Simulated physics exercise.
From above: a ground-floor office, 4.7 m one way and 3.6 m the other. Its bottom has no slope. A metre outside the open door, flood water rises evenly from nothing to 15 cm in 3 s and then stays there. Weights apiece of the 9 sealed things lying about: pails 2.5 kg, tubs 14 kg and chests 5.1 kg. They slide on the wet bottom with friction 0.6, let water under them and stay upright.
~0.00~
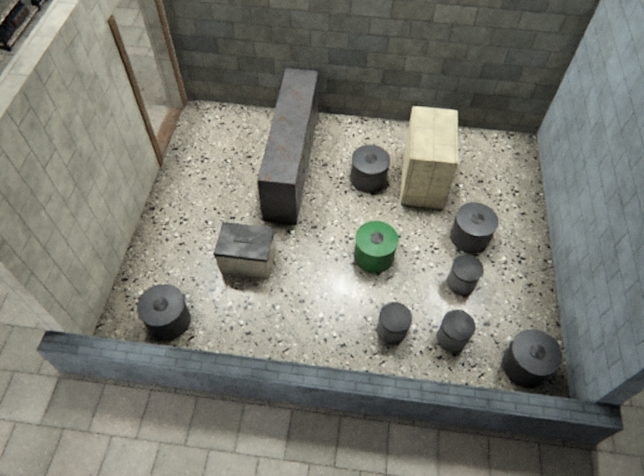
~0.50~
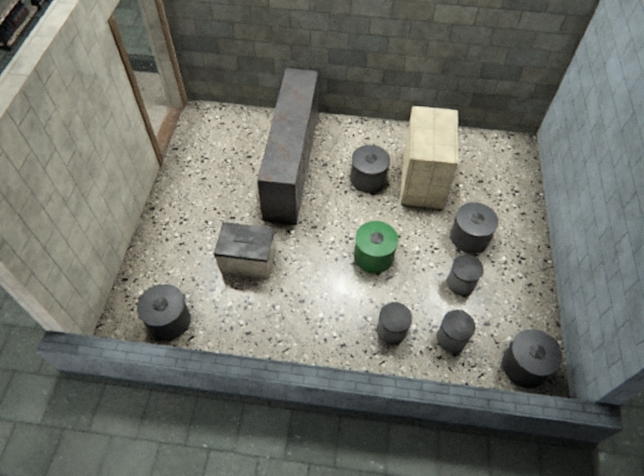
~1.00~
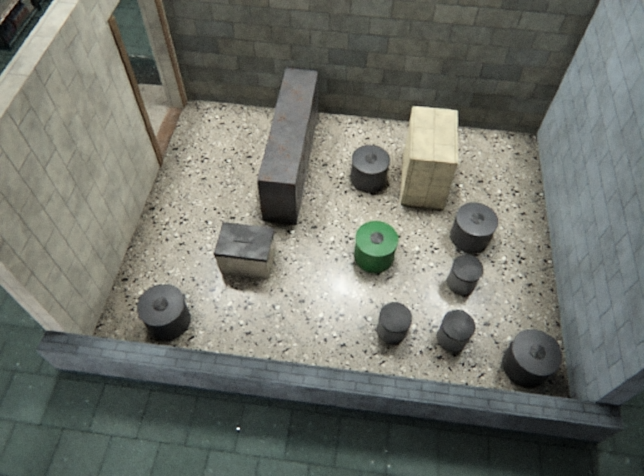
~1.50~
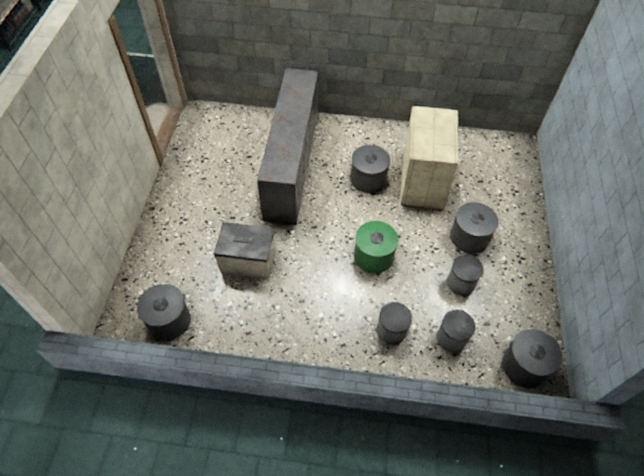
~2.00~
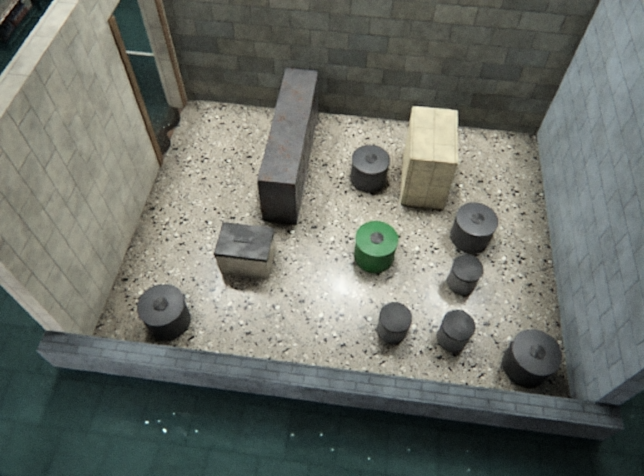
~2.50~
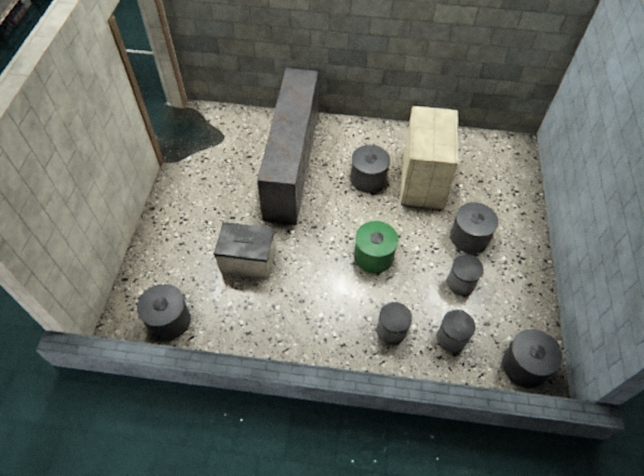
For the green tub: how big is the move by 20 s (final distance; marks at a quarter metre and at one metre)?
Green tub holds its place.
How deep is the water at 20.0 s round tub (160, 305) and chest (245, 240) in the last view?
Roughly 8 and 6 cm.
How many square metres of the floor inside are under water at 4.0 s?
Roughly 2.5 m2.
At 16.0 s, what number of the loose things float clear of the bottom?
At that moment 3.
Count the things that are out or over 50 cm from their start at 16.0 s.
5 of them.
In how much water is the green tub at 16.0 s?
About 4 cm.
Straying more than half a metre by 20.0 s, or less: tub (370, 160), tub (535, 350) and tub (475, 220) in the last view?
In turn: Short of it, less, less.
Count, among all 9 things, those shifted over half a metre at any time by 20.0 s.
That makes 5.
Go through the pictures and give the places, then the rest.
The first picture shows the green tub at (377, 238) rests on the ground; 0.0 m2 under water; 0 of 9 have shifted.
The second picture shows the green tub at (377, 238), on the bottom; water covers 0.0 m2; 0 of 9 have shifted.
The third picture shows the green tub at (377, 238) rests on the ground; water covers 0.0 m2; 0 of 9 have shifted.
The fourth picture shows the green tub at (377, 238) rests on the ground; water covers 0.0 m2; 0 of 9 have shifted.
The fifth picture shows the green tub at (377, 238) rests on the ground; water covers 0.0 m2; 0 of 9 have shifted.
The sixth picture shows the green tub at (377, 238), on the bottom; water covers 0.4 m2; 0 of 9 have shifted.
After 4.0 s the green tub is near (377, 238), 0.0 m from its start, aground; 0 afloat.
After 9.0 s the green tub is near (377, 238), 0.0 m from its start, aground; 2 afloat.
After 16.0 s the green tub is near (377, 238), 0.0 m from its start, aground; 3 afloat.
After 20.0 s the green tub is near (377, 238), 0.0 m from its start, aground; 4 afloat.
